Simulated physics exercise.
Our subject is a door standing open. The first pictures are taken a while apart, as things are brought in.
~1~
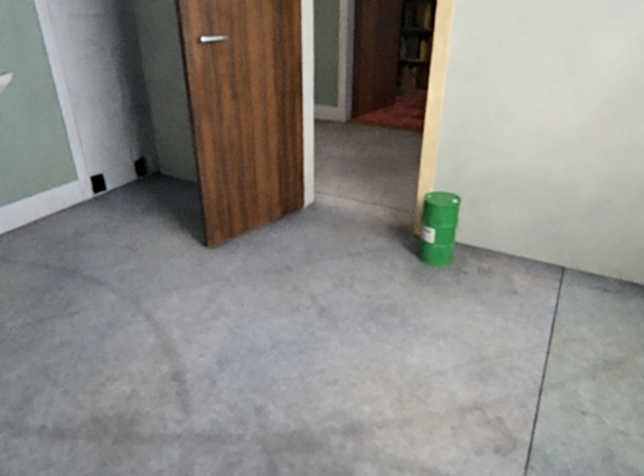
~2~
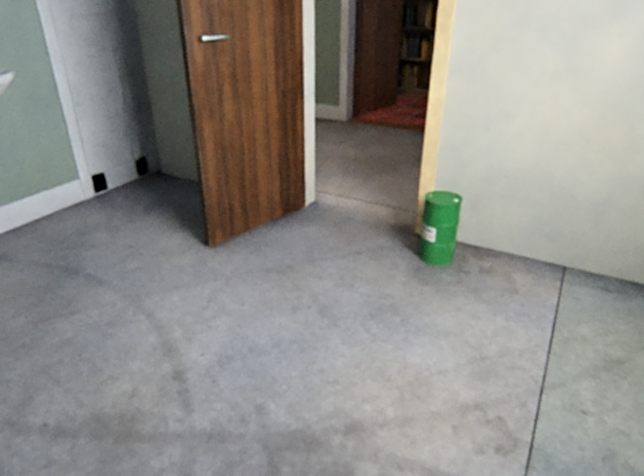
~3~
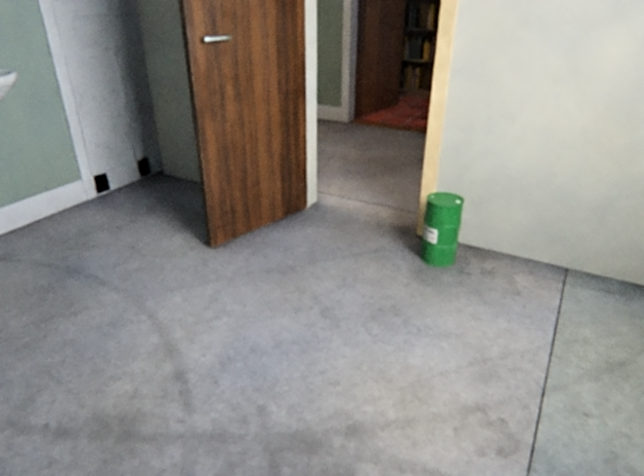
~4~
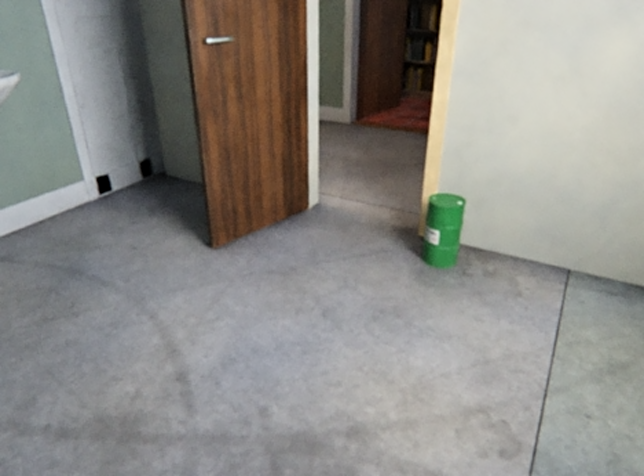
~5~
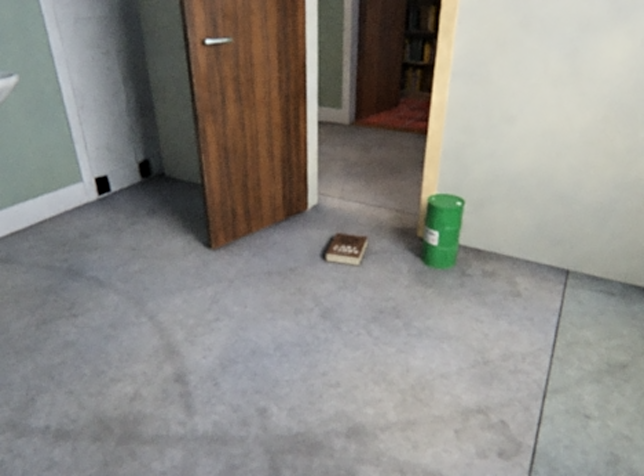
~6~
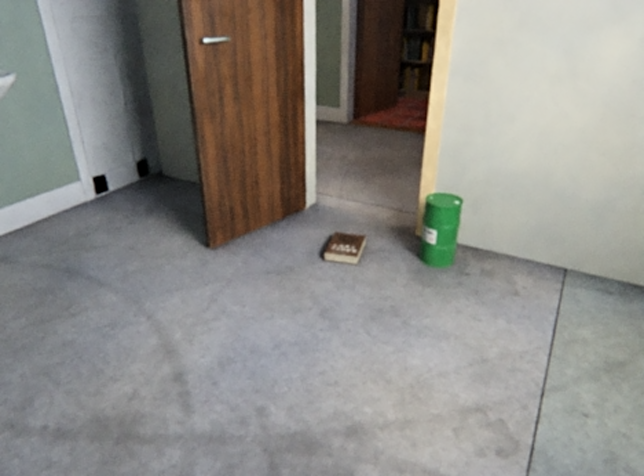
At first, a wooden door stands wide open in a grey-floored room, with a green canister on the floor to the right of the doorway. Then a brown book appears on the floor between the door and the canister, while the door and canister stay still.
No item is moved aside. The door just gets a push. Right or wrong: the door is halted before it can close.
Right, it does not close.
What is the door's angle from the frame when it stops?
I'd say it stays open by roughly 15 degrees.
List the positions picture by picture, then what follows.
The first picture shows door wide open and still; green canister (438, 229).
The second picture shows door wide open and still; green canister (439, 228).
The third picture shows door wide open and still; green canister (441, 230).
The fourth picture shows door wide open and still; green canister (443, 231).
The fifth picture shows door wide open and still; green canister (442, 232).
The sixth picture shows door wide open and still; brown book (346, 248); green canister (440, 230).
Then, 0.70 s later than the last frame, door 70° open.
Then, 1.10 s later than the last frame, door 41° open; brown book moved a little near (363, 244).
Then, 1.40 s later than the last frame, door 20° open; brown book moved about its own width near (389, 235).
When it is over, door 14° open; moved from the start, brown book; green canister as before. End places, in pixels of the last picture, brown book near (395, 231).
